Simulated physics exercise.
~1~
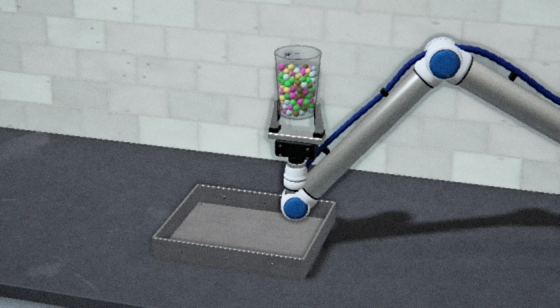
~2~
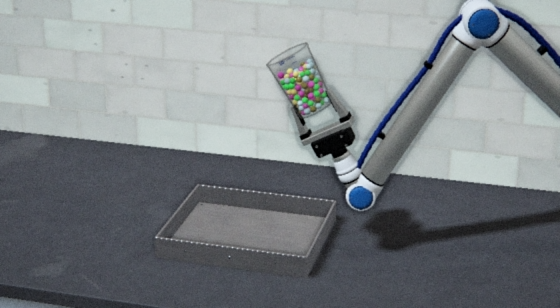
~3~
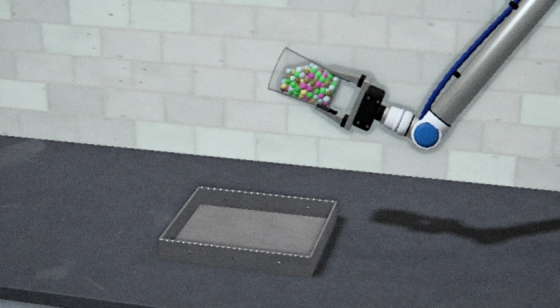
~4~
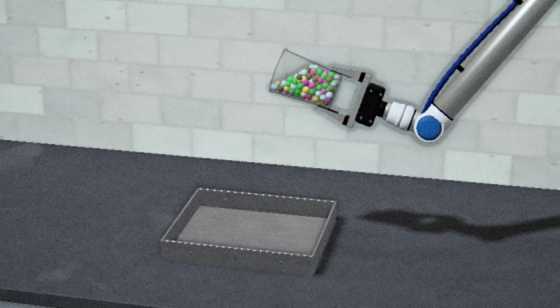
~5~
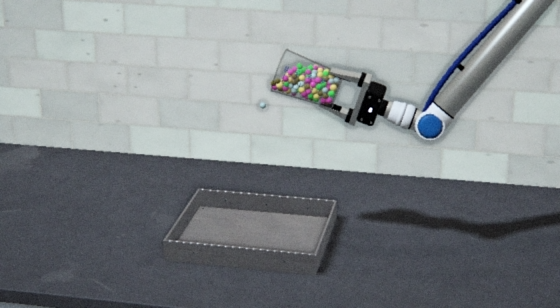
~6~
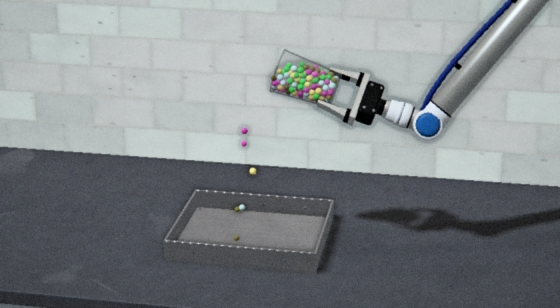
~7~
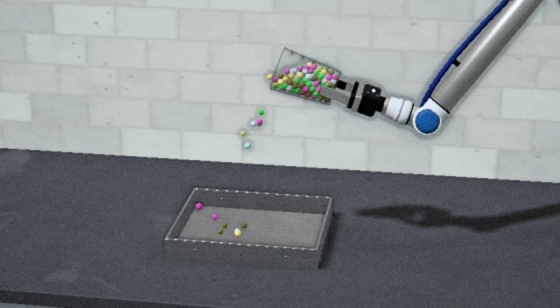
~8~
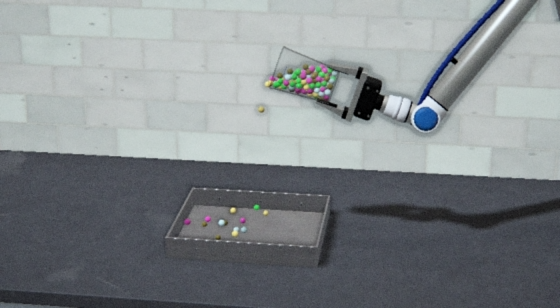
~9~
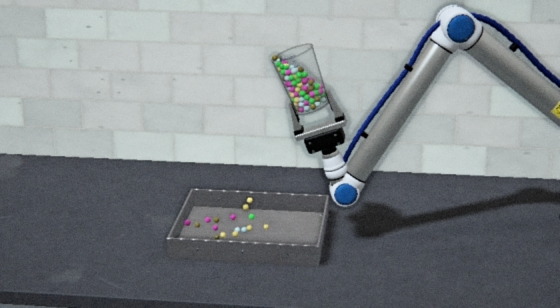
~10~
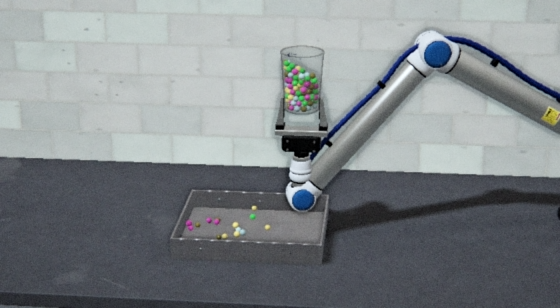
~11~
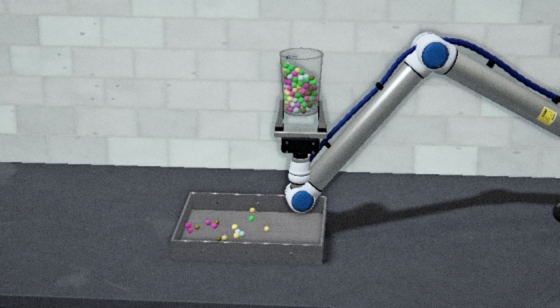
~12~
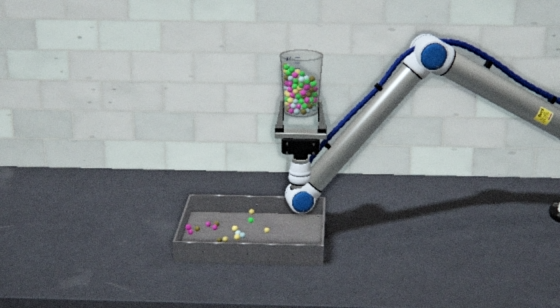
A dark grey table top stands before a pale brick wall, seen from slightly above as the view drifts gently sideways. A white and grey robot arm with blue joints, on the right, holds up a clear tumbler of pink, green, yellow and white round sweets beside a shallow, see-through tray. The arm lifts the tumbler rightward and tips it onto its side, mouth to the left. A few sweets drop, then small bursts fall and scatter in the tray. The arm swings the tumbler back upright, leaving most sweets inside and a small scattering in the tray.
